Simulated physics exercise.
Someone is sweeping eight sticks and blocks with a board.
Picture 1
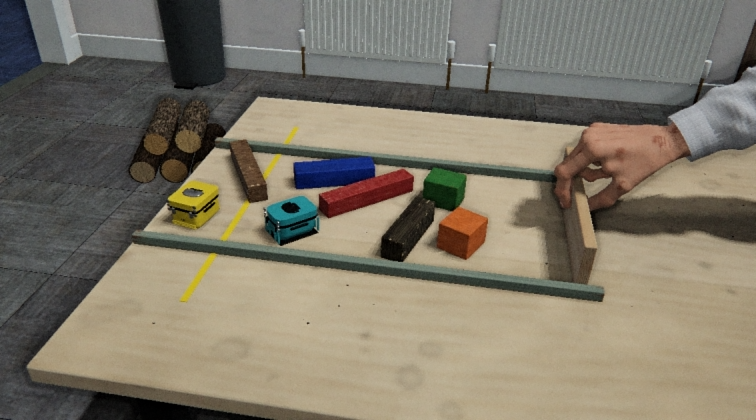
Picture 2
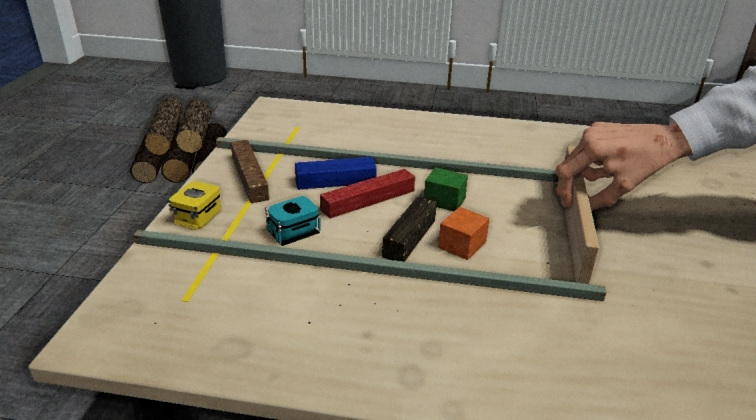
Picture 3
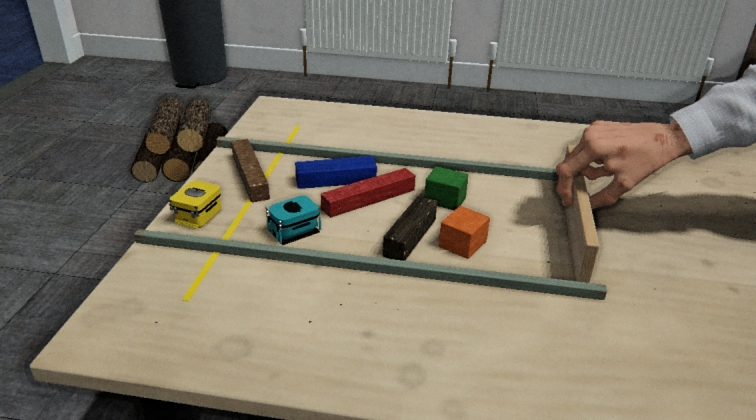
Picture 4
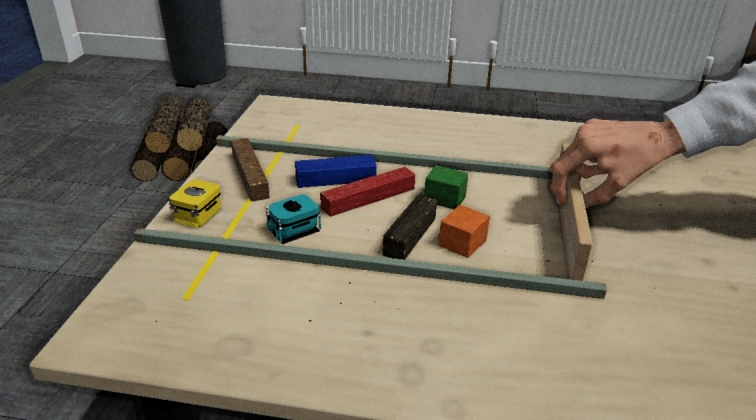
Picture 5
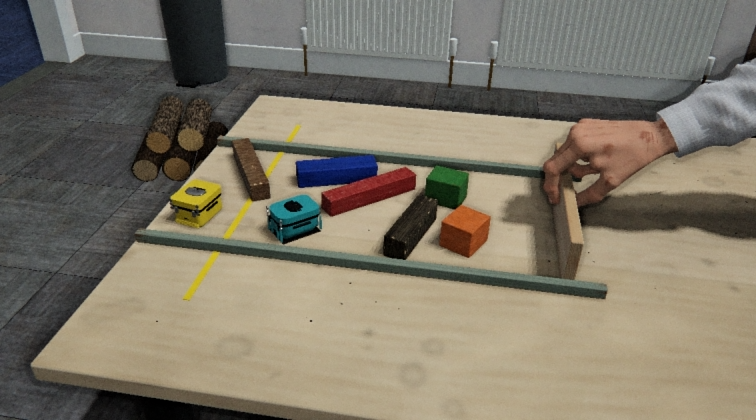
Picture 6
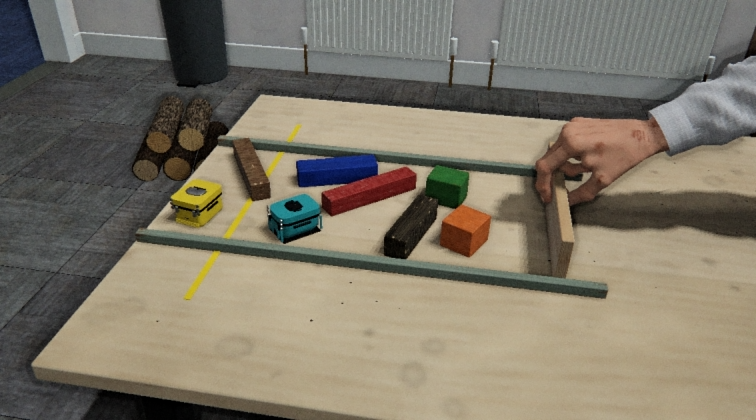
A hand in a grey sleeve grips an upright wooden board at the right of a pale tabletop, seen from above at an angle in a room with radiators. Between two grey-green rails lie blue, red, brown and dark sticks, green and orange blocks, and a turquoise case, with a yellow case left of yellow tape. The hand slides the board slightly left, while the objects and view stay practically still.
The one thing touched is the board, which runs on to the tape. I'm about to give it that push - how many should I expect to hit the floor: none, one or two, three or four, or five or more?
Expect one or two.
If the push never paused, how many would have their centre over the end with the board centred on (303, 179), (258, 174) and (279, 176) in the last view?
0; 2; 1.
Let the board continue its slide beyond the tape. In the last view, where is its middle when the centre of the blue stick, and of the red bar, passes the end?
Roughly at (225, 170) and roughly at (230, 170).
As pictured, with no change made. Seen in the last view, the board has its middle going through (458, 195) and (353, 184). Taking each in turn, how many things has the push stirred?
3 and 7.
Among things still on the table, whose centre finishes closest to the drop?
The turquoise case is the one you want.
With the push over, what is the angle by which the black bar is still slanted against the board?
It works out to near 0°.
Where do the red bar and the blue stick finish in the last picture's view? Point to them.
One ends up near (222, 165) and the other near (232, 153).
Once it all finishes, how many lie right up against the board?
It touches 3.
Early on, none off yet; yellow case at rest near (198, 203); brown bar at rest near (251, 168); turquoise case at rest near (295, 218).
A while later, none off yet; yellow case at rest near (198, 203); brown bar at rest near (251, 168); turquoise case travelled a little near (280, 218).
Further along, none off yet; yellow case travelled a little near (180, 203); brown bar travelled a little near (208, 165); turquoise case travelled well along near (205, 216).
Finally, the number that fall off is one or two; lost, brown bar and yellow case.
